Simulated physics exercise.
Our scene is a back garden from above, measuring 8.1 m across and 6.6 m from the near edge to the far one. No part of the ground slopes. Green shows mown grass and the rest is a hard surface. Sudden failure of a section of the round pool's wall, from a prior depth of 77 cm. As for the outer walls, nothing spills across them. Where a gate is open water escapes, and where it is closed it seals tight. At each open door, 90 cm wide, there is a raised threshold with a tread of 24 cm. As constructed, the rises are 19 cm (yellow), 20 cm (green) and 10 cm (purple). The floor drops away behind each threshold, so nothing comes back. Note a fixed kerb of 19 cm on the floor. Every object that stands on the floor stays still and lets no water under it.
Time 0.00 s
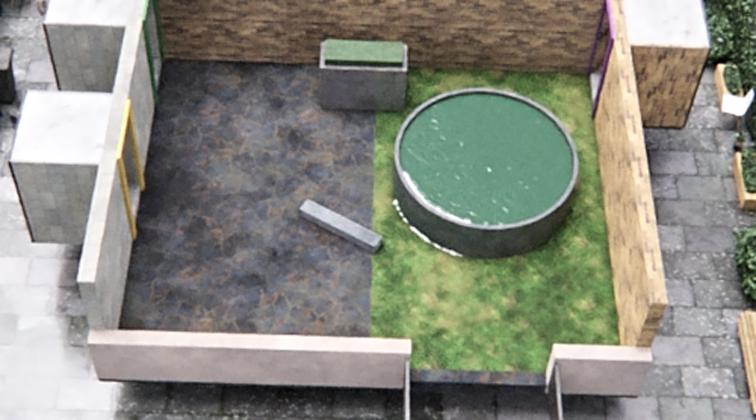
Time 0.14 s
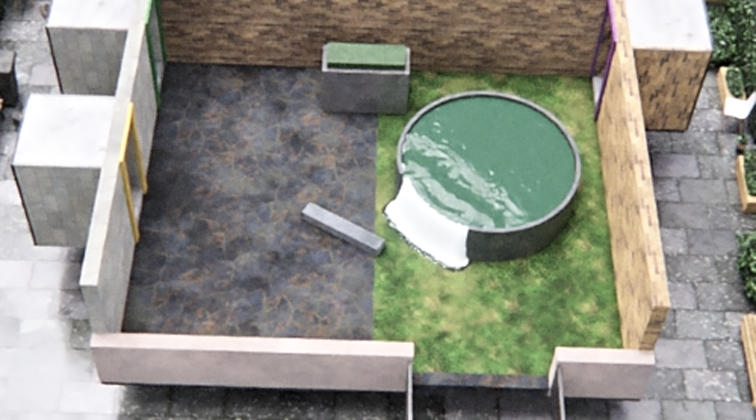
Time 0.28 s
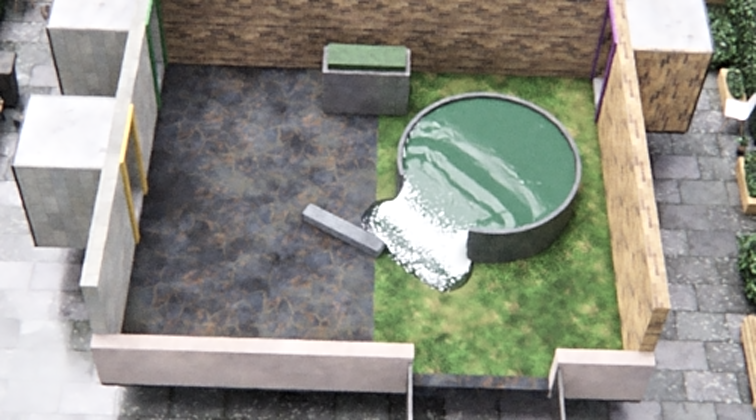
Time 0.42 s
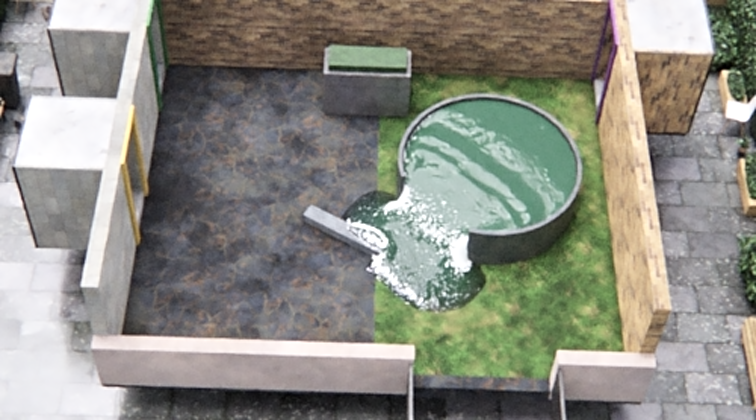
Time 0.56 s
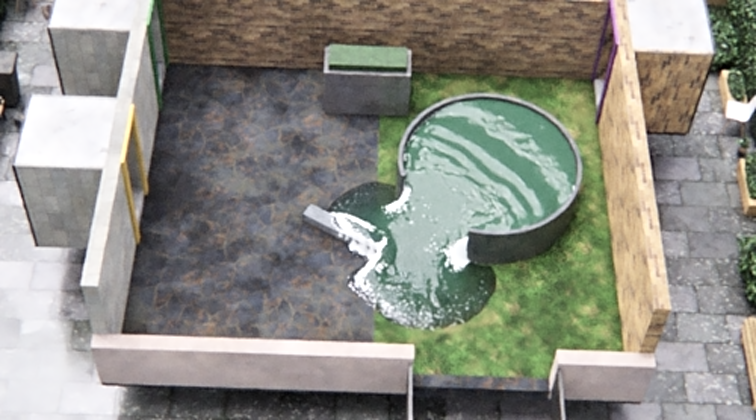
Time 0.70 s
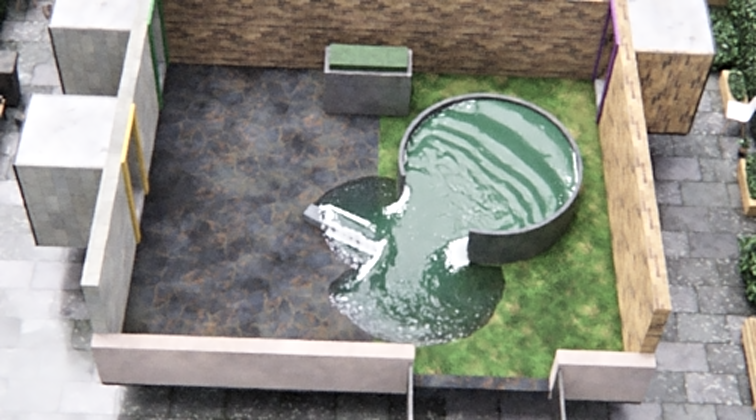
The clip opens on a walled back garden seen from above, with still green water in a round pool on the grass. White, foaming water bursts through the pool's front left side, then spreads across the grass and around a low grey block onto the dark paving, while ripples streak the pool.
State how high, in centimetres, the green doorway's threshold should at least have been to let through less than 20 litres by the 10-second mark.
At least some 19 cm.
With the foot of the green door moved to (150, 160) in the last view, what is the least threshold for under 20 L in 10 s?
Roughly 11.0 cm.
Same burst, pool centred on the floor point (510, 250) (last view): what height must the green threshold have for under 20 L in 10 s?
16 cm, give or take.
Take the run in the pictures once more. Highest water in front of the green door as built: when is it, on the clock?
6.0 s.
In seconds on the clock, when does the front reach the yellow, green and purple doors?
Yellow at 3.0 s, green at 2.8 s and purple at 9.0 s.
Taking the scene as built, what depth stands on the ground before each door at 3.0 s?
Door by door in cm - yellow 5, green 4, purple 0.
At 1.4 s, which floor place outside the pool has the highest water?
(383, 243).
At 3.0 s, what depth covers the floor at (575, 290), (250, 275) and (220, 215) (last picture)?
About 0, 4 and 2 cm.
After 1.4 s water covers 30 % of the floor, deepest (50 cm) near (383, 243); it has not reached the green door.
After 3.0 s water covers 70 % of the floor, deepest (46 cm) near (132, 343); 4 cm at the green door, 0 litres in over its 20 cm threshold.
After 10.0 s water covers 95 % of the floor, deepest (18 cm) near (151, 161); 16 cm at the green door, 14 litres in over its 20 cm threshold.
At the green door as built, the water arrived by 2.9 s and peaked near 26 cm at 6.2 s.
With a threshold of 16 cm, 46 litres would have come in within the 10 s; with 21.5 cm, 8 litres. So under 20 litres takes about 19 cm.
